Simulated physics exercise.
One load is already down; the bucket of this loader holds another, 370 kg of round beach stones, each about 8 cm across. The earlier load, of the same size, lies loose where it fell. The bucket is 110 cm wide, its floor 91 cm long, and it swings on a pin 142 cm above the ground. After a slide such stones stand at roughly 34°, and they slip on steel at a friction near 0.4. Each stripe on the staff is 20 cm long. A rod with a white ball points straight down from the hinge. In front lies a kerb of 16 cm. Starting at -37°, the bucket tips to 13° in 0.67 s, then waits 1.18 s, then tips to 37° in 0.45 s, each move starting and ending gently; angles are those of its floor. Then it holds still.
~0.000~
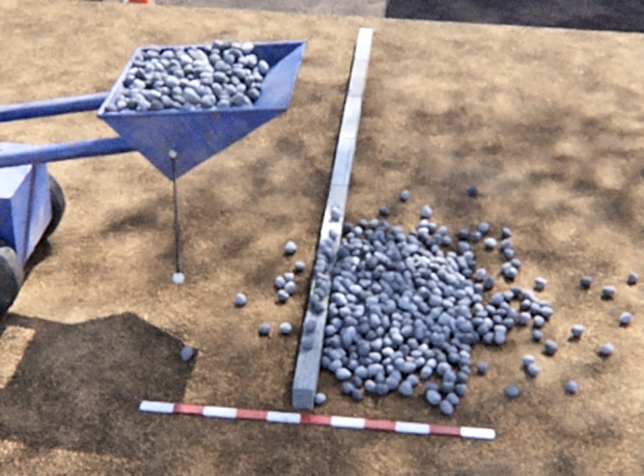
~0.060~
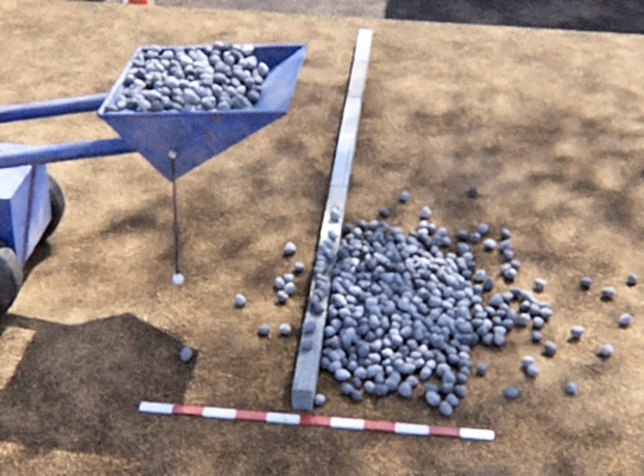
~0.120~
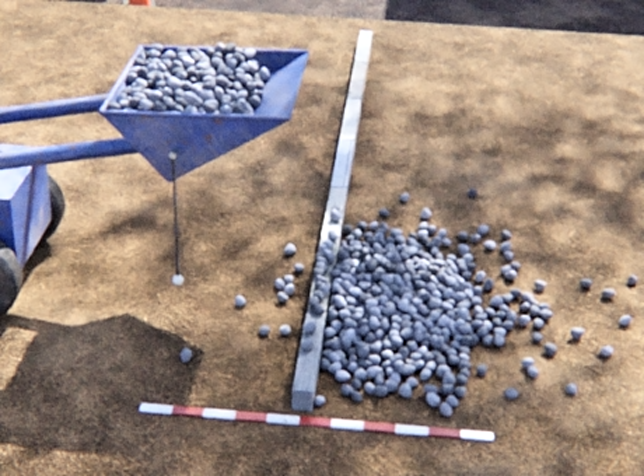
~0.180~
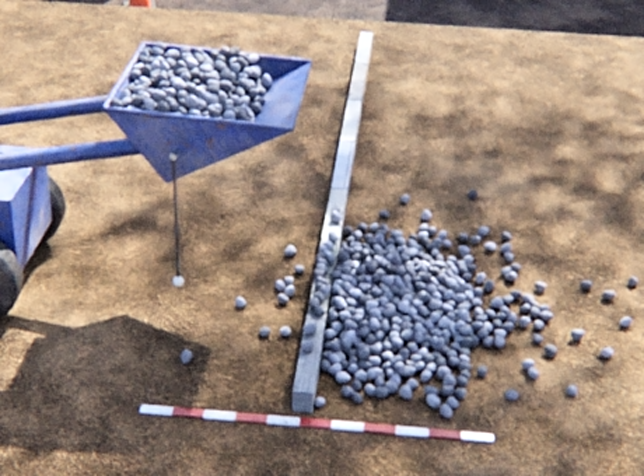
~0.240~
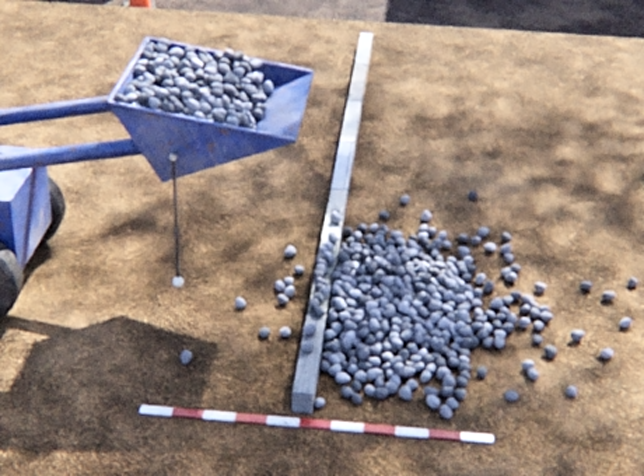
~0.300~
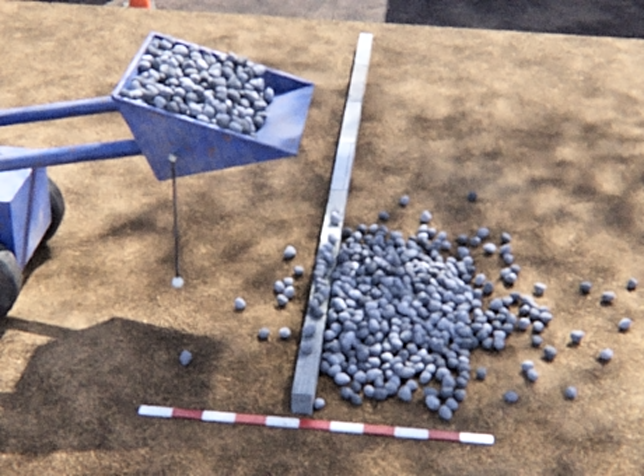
A blue loader bucket full of grey stones slowly tilts its right edge downward.
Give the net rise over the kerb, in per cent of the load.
Close to 61 parts in a hundred.
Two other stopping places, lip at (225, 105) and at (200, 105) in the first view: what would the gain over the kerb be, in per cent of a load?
Near 10 per cent from the first place, 0 from the second.
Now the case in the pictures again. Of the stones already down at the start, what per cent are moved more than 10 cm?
About 5 per cent.
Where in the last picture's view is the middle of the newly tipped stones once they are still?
Around (344, 288).
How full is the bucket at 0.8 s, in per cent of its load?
About 100 per cent.
After 0.5 s the floor is at 5°; in per cent of one load, 100 in the bucket, 5 on this side of the kerb, 95 over the kerb; the foremost stones are at (608, 337).
After 0.8 s the floor is at 13°; in per cent of one load, 100 in the bucket, 6 on this side of the kerb, 95 over the kerb; the foremost stones are at (608, 337).
After 2.8 s the floor is at 37°; in per cent of one load, 1 in the bucket, 50 on this side of the kerb, 149 over the kerb; the foremost stones are at (608, 337).
After 5.4 s the floor is at 37°; in per cent of one load, 0 in the bucket, 45 on this side of the kerb, 156 over the kerb; the foremost stones are at (608, 337). Net gain over the kerb, 61.
